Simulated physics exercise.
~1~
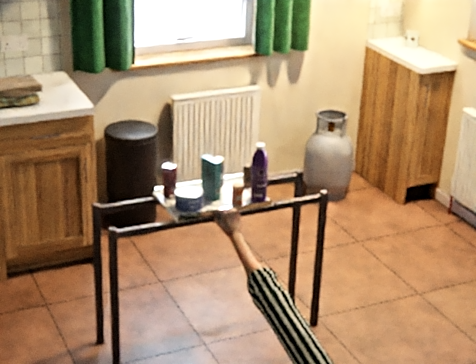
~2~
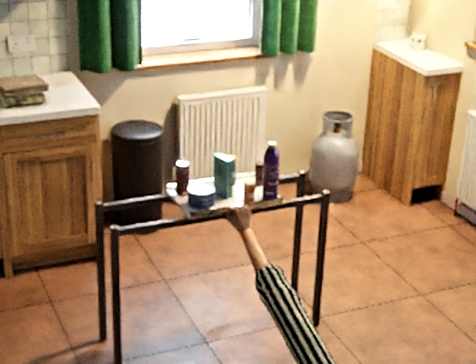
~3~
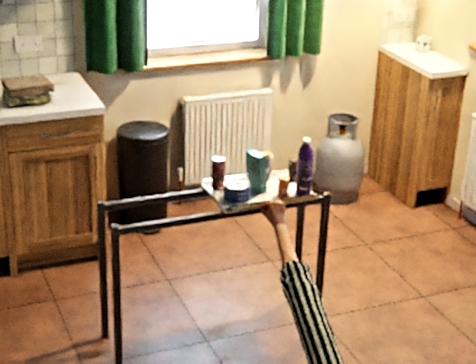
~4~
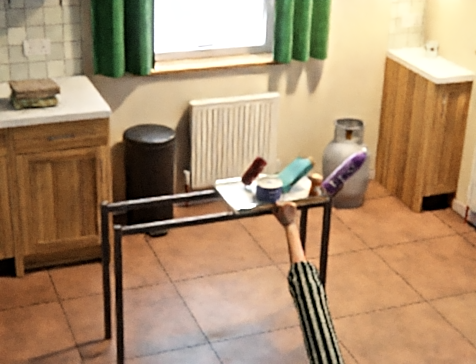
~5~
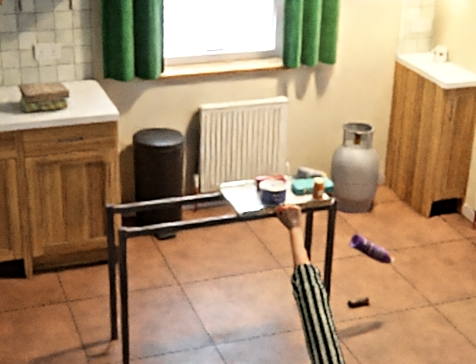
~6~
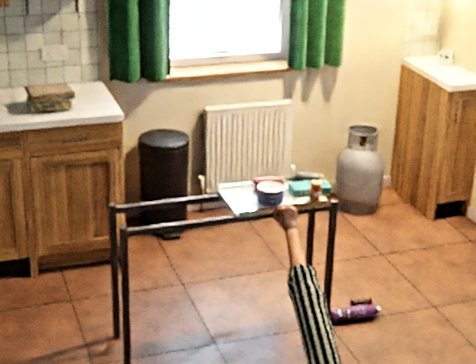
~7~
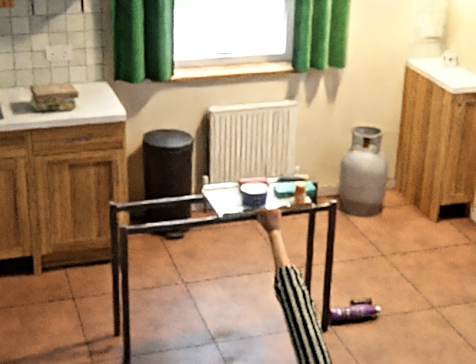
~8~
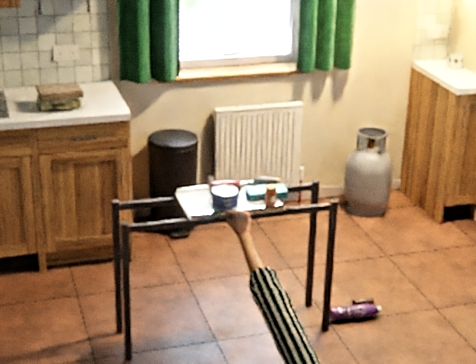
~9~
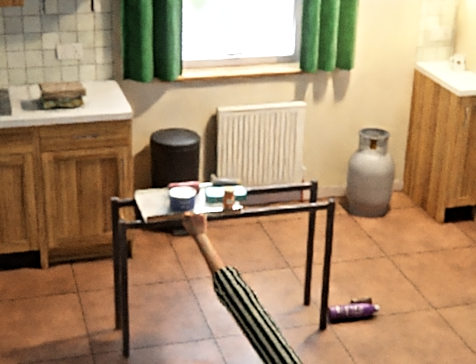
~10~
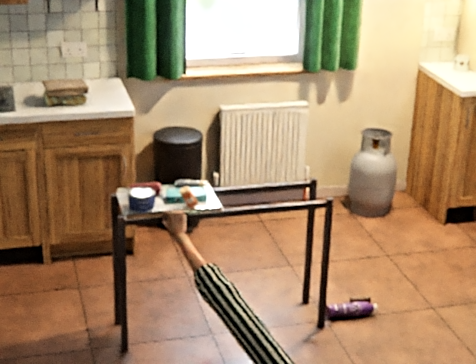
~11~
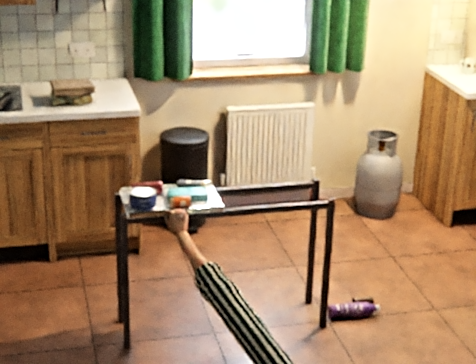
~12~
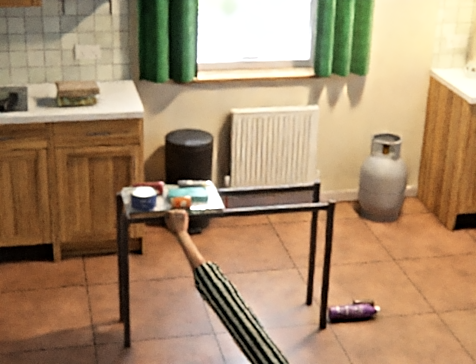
Striped-sleeved arm sliding a tray of kitchen containers right, toppling several and dropping two to the tiles, then sliding it left.
